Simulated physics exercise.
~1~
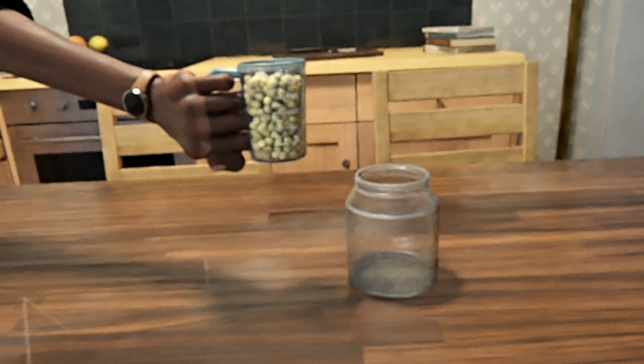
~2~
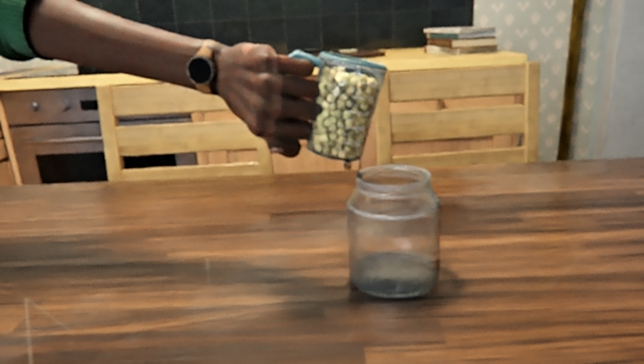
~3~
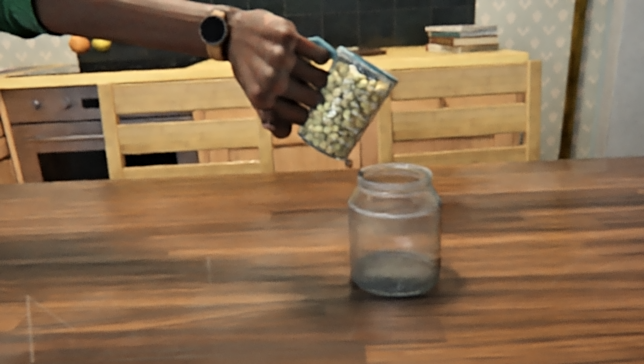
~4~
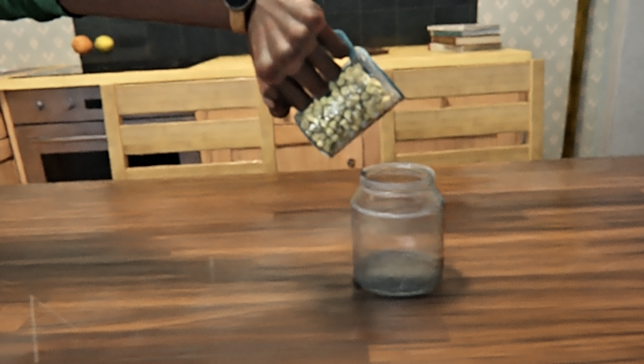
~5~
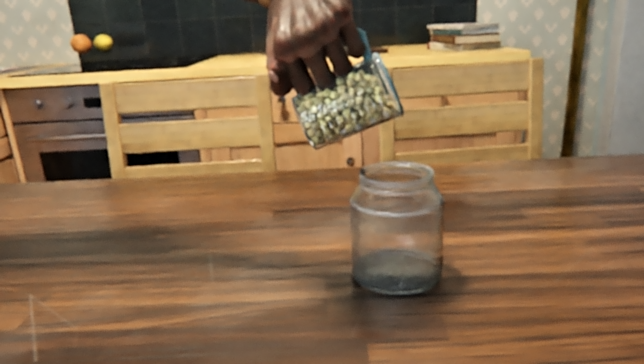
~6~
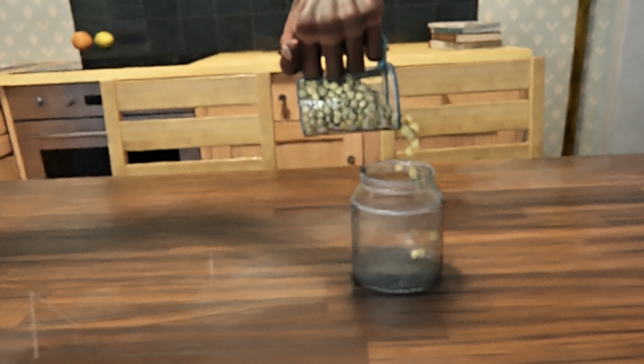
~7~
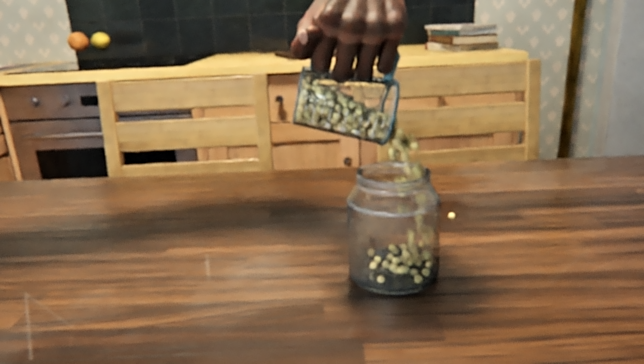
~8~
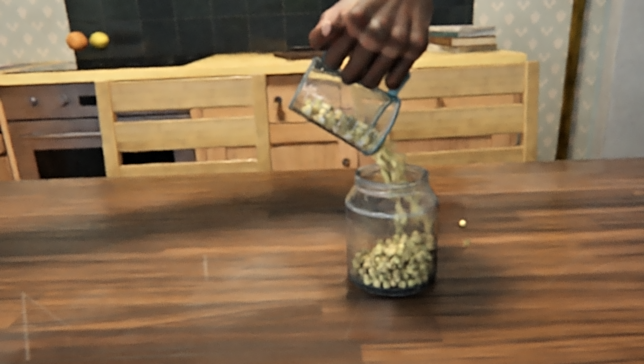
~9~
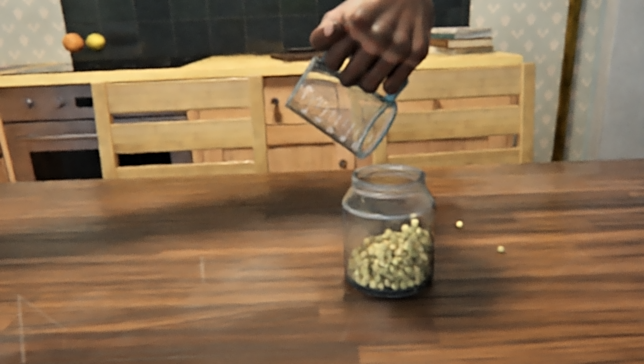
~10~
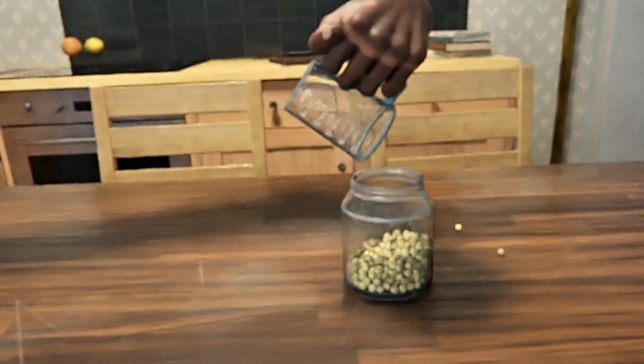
The clip shows a hand bringing a clear measuring cup full of pale beans over an empty glass jar on a wooden table and tipping it until the beans pour in, leaving the cup empty, the jar partly filled and two beans on the table to the right.
